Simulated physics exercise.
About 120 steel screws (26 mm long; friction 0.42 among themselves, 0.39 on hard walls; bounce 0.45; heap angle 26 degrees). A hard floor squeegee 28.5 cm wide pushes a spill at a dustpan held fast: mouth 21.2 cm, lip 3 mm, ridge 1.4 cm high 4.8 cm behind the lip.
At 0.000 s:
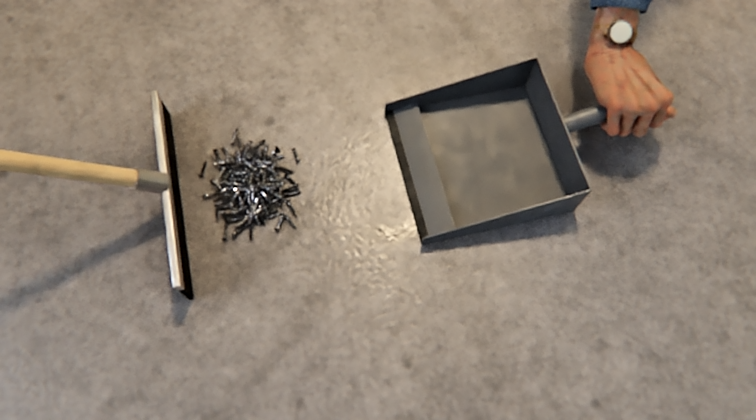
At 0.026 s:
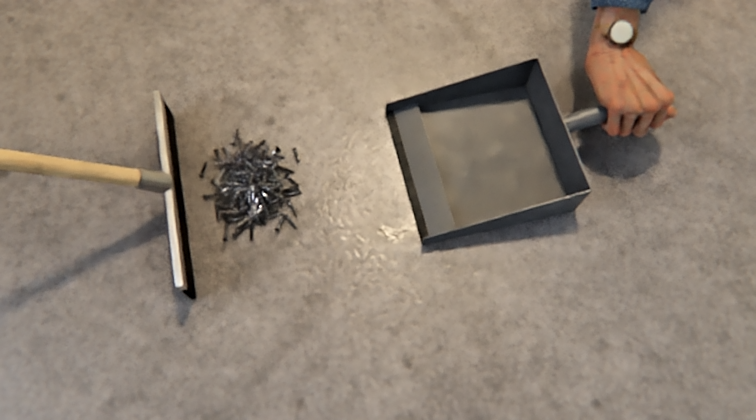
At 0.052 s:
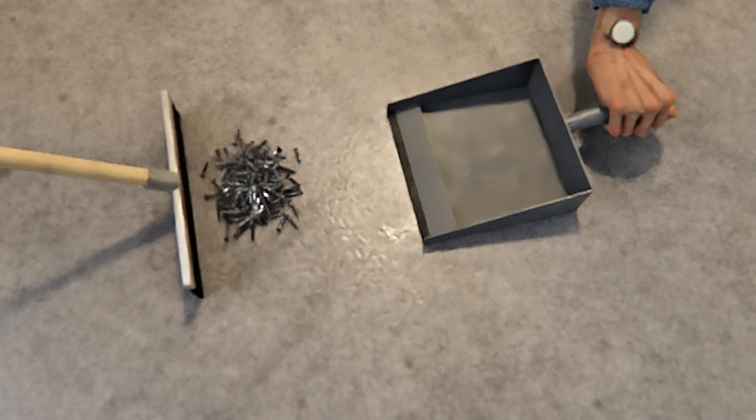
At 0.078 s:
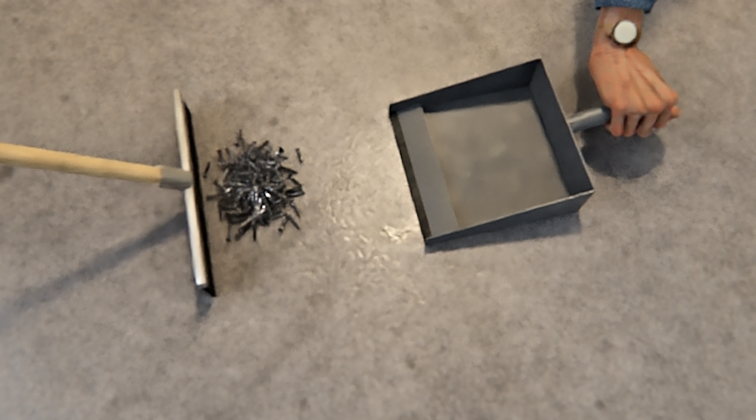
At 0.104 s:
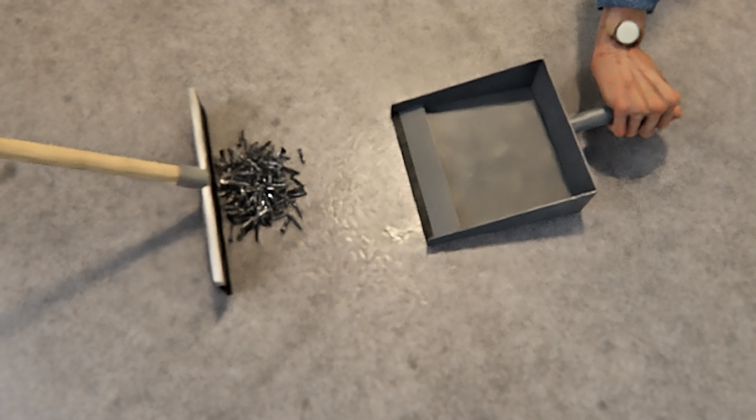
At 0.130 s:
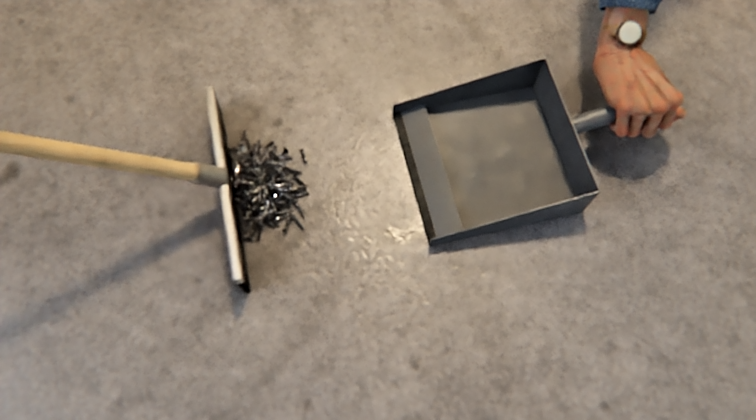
To begin with, a wooden-handled squeegee stands left of a small heap of dark metal screws on a grey floor, while a hand wearing a watch grips a dustpan at right. The squeegee slides rightward across the gap, then presses into the heap's left side, bunching the nearest pieces slightly.
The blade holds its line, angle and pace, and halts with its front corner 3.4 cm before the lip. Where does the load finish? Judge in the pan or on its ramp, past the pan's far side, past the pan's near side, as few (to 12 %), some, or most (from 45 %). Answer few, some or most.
In the pan or on its ramp: Some; past the pan's far side: Few; past the pan's near side: Few.
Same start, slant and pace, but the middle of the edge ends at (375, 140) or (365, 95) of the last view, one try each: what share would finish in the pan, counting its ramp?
Some 30 and 15 per cent.
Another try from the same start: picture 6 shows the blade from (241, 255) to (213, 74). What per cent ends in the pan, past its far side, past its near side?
Pan 30, far 35, near 0.
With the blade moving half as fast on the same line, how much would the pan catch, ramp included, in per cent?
Then about 25 per cent.
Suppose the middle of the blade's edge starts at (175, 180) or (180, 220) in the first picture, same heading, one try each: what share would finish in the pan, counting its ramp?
About 35 and 40 per cent.
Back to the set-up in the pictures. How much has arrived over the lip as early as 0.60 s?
About 30 per cent by then.
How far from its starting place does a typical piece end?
Roughly 22 cm.
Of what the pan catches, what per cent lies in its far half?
Roughly 70 per cent.
Then, at 0.27 s, middle of the blade 14 cm from the lip; 0 % over the lip, far side 5 %, near side 0 %.
After 0.37 s, middle of the blade 6 cm from the lip; 0 % over the lip, far side 5 %, near side 0 %.
Then, at 0.60 s, middle of the blade 3 cm from the lip; 30 % over the lip, far side 5 %, near side 0 %.
By 1.1 s all is still; pan 30 %, far side 5 %, near side 0 %, in front of the lip or behind the blade 60 %.
